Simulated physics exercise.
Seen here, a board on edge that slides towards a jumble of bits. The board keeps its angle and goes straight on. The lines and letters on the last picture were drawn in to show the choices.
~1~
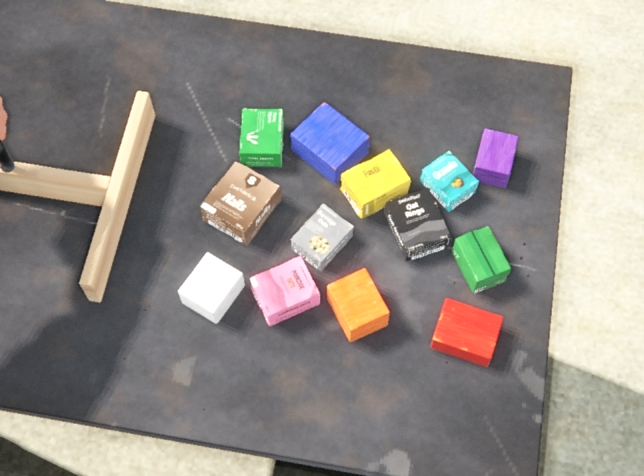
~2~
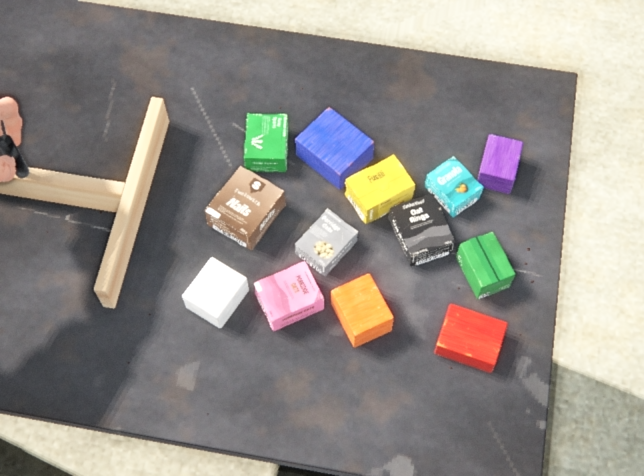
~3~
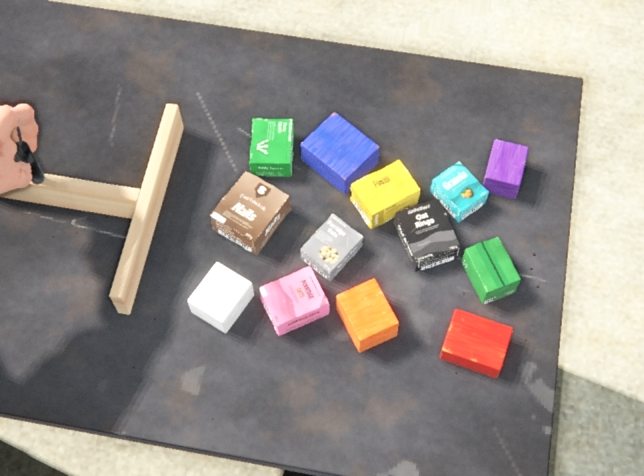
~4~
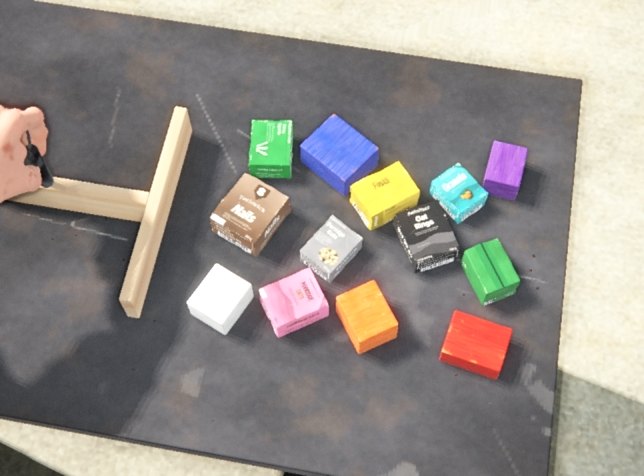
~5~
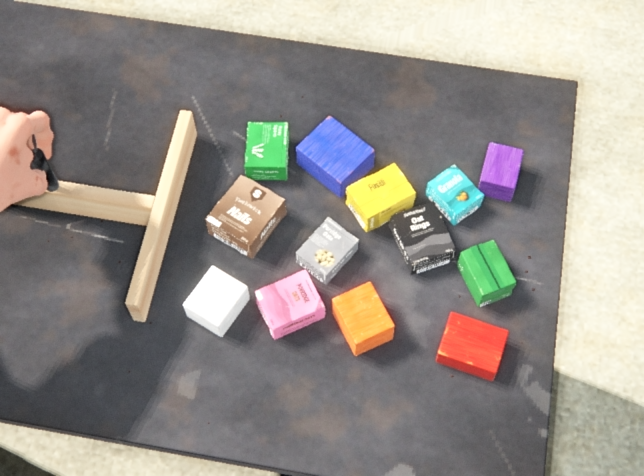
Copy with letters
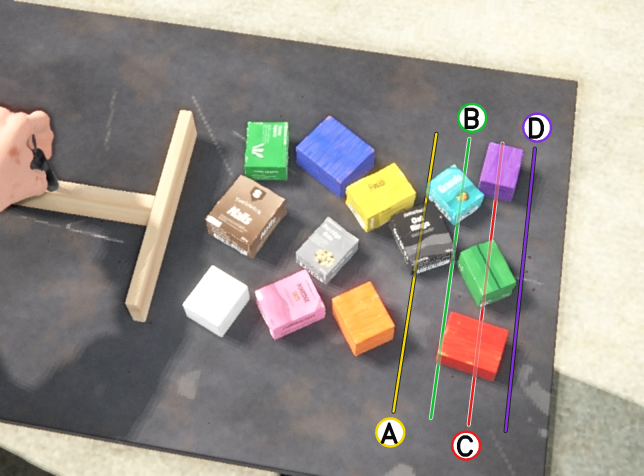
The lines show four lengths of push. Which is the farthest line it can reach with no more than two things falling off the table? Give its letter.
Stop at A.
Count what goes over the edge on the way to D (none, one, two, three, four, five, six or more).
By then, six or more.
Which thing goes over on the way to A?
The red block.
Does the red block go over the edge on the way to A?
Yes.
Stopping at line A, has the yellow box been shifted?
By then, yes.
On the marked copy, A at (416, 264); B at (451, 269); C at (487, 275); D at (521, 280).
Following A. Soon after the start, board (251, 218); pink packet (320, 317); white block (264, 307).
Later, board (343, 232); red block (509, 353); purple block (513, 168).
In the end, board (414, 243); red block over the edge; green box (549, 298); one fallen.
As for the rest, B drops four; C drops six; D drops nine.
